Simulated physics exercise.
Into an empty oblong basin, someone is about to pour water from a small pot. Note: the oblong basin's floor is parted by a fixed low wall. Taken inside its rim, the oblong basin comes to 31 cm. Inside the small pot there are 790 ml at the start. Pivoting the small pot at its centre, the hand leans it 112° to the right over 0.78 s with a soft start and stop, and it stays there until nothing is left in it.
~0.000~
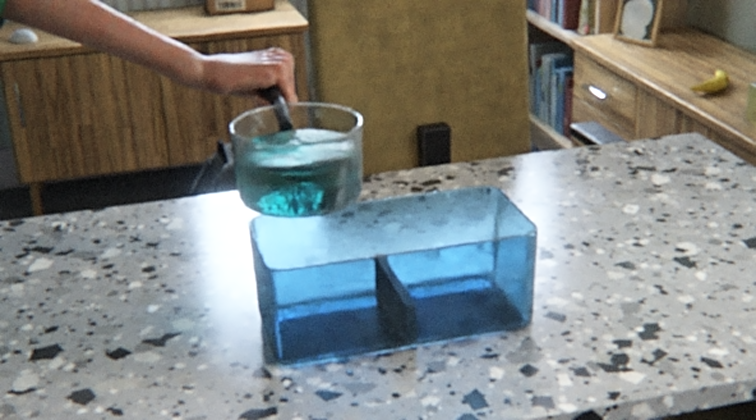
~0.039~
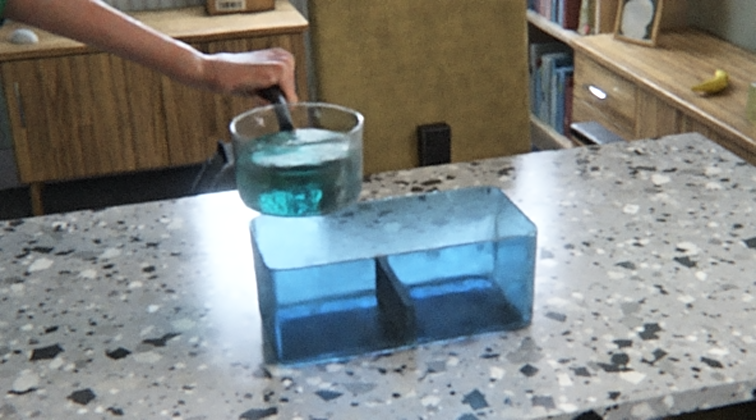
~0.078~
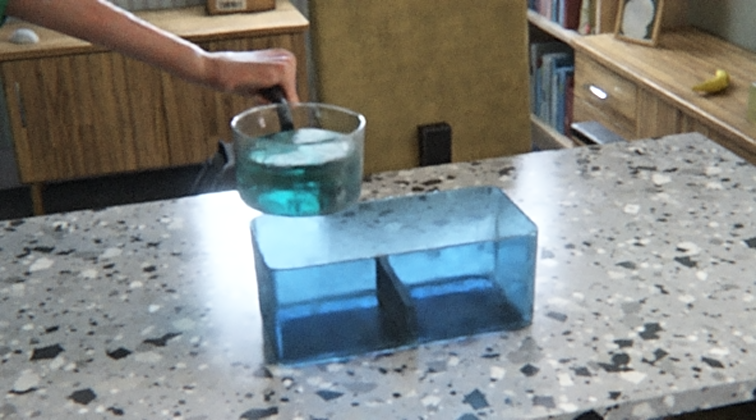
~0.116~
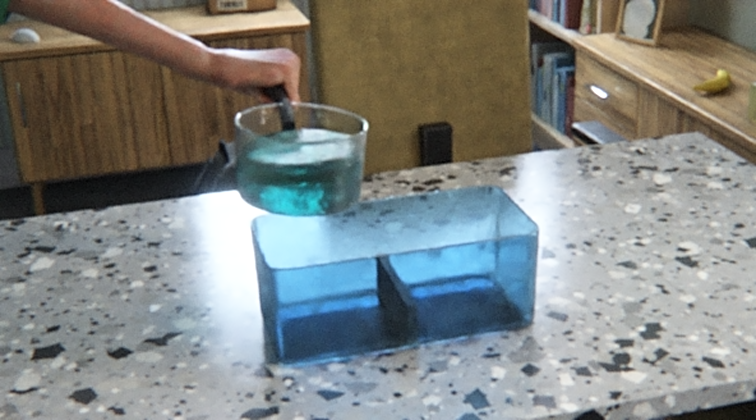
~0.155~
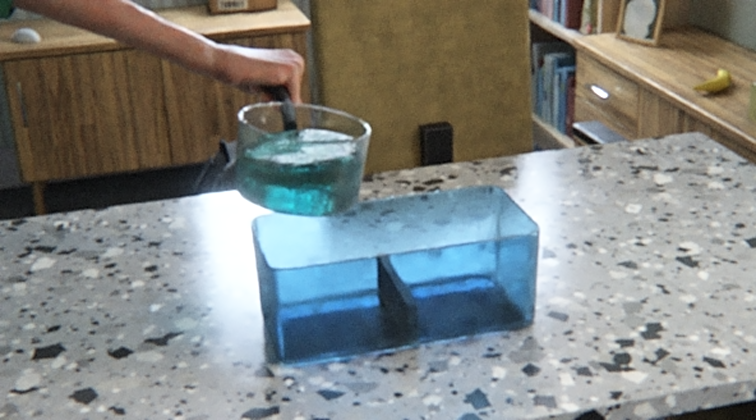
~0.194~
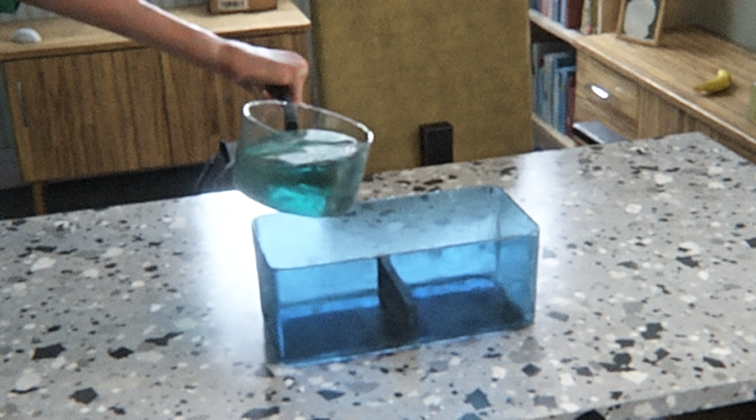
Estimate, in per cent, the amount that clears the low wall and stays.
Roughly 54 percent.
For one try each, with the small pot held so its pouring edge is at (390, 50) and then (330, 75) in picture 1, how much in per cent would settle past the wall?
It comes to 90 per cent, and then 35 per cent.
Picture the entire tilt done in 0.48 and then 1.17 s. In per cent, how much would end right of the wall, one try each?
Respectively about 35 and 65 percent.
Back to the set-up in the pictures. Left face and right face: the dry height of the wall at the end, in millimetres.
About 36 mm on the left, about 32 mm on the right.
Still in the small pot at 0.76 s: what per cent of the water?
About 10 per cent.
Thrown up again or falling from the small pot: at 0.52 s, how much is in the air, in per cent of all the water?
Roughly 30 %.
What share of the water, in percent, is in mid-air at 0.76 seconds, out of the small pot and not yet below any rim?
Airborne fraction: Approx. 4 %.
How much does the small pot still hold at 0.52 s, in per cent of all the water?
Remaining: Near 56 % of the total.
Then, 0.52 s in, the tilt is 84° and 56 per cent is still to pour, 1 is left of the wall and 13 right of it.
Then, 0.76 s in, the tilt is 112° and 9 per cent is still to pour, 32 is left of the wall and 55 right of it.
Then, 1.01 s in, the tilt is 112° and 0 per cent is still to pour, 45 is left of the wall and 54 right of it.
Then, 1.28 s in, the tilt is 112° and 0 per cent is still to pour, 46 is left of the wall and 54 right of it.
Finally, 46 per cent lies left of the wall, 54 right of it and 0 outside.
